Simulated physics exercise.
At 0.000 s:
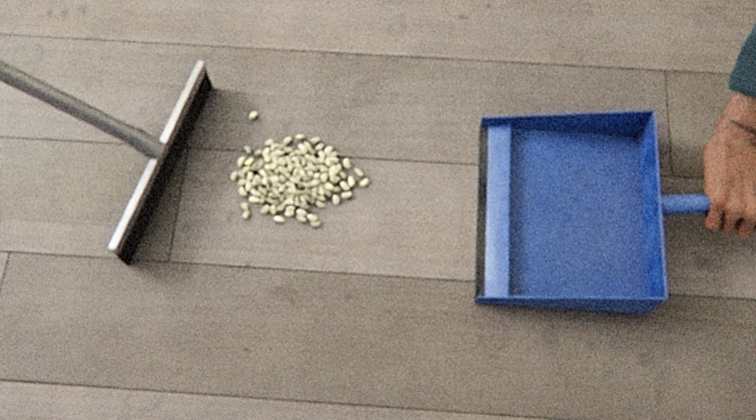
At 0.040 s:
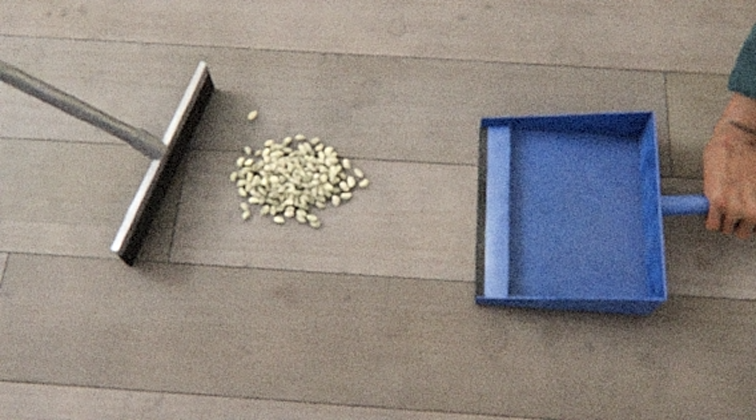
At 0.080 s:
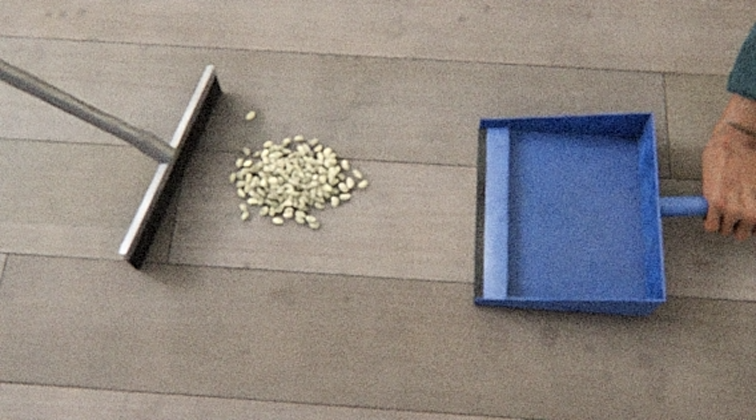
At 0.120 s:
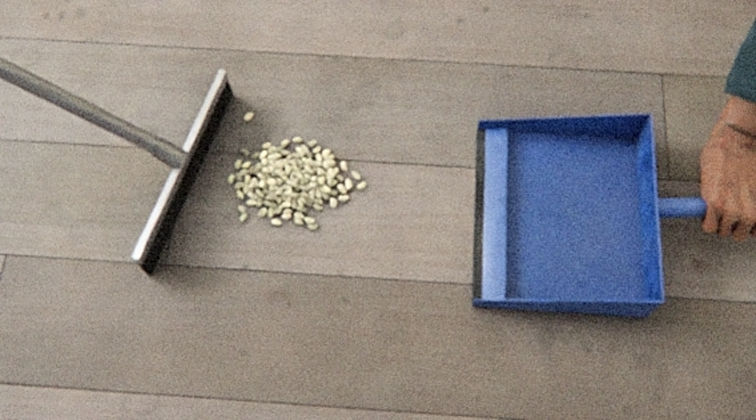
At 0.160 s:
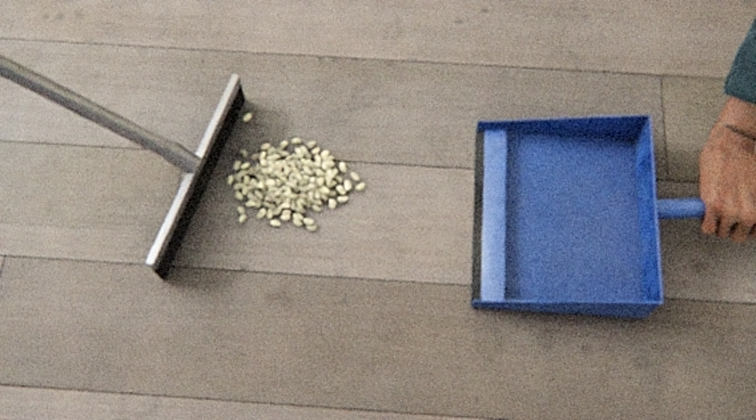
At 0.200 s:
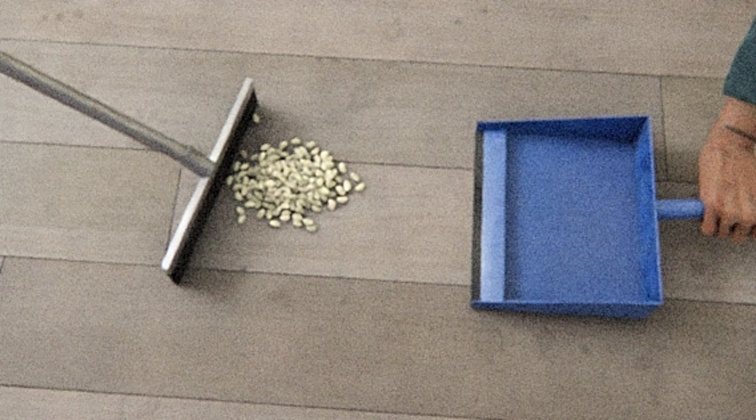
On a wooden floor, a long-handled blade slides right to a pile of white beans.
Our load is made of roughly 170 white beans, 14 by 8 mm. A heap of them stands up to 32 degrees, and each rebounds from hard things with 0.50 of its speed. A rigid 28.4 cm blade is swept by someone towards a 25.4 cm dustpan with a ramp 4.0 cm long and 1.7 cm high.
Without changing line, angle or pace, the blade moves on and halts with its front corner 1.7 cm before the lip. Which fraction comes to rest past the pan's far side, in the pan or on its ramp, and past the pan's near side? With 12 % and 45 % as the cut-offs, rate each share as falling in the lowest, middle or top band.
Bands: Past the pan's far side in the lowest band; in the pan or on its ramp in the middle band; past the pan's near side in the lowest band.
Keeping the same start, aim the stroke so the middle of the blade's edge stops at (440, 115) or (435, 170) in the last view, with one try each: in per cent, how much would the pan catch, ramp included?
I'd expect around 0 percent, then around 5 percent.
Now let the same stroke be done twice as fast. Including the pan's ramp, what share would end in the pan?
Some 45 %.
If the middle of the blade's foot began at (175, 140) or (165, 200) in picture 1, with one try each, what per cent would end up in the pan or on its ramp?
Close to 10 in a hundred, then close to 20 in a hundred.
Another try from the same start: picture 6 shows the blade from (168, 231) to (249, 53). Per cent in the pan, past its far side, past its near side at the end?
Pan: 0, far side: 15, near side: 0.
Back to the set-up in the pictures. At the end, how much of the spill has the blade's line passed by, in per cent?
Some 0 percent, give or take.
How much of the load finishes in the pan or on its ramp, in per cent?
About 20 per cent.
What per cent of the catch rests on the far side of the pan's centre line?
Around 60 in a hundred.
After 0.49 s, middle of the blade 20 cm from the lip; 0 % over the lip, far side 0 %, near side 0 %.
Then, at 0.68 s, middle of the blade 11 cm from the lip; 0 % over the lip, far side 0 %, near side 0 %.
After 1.00 s, middle of the blade 5 cm from the lip; 20 % over the lip, far side 0 %, near side 5 %.
In the end, at 2.6 s, far side 0 %, pan 20 %, near side 5 %, in front of the lip or behind the blade 75 %.
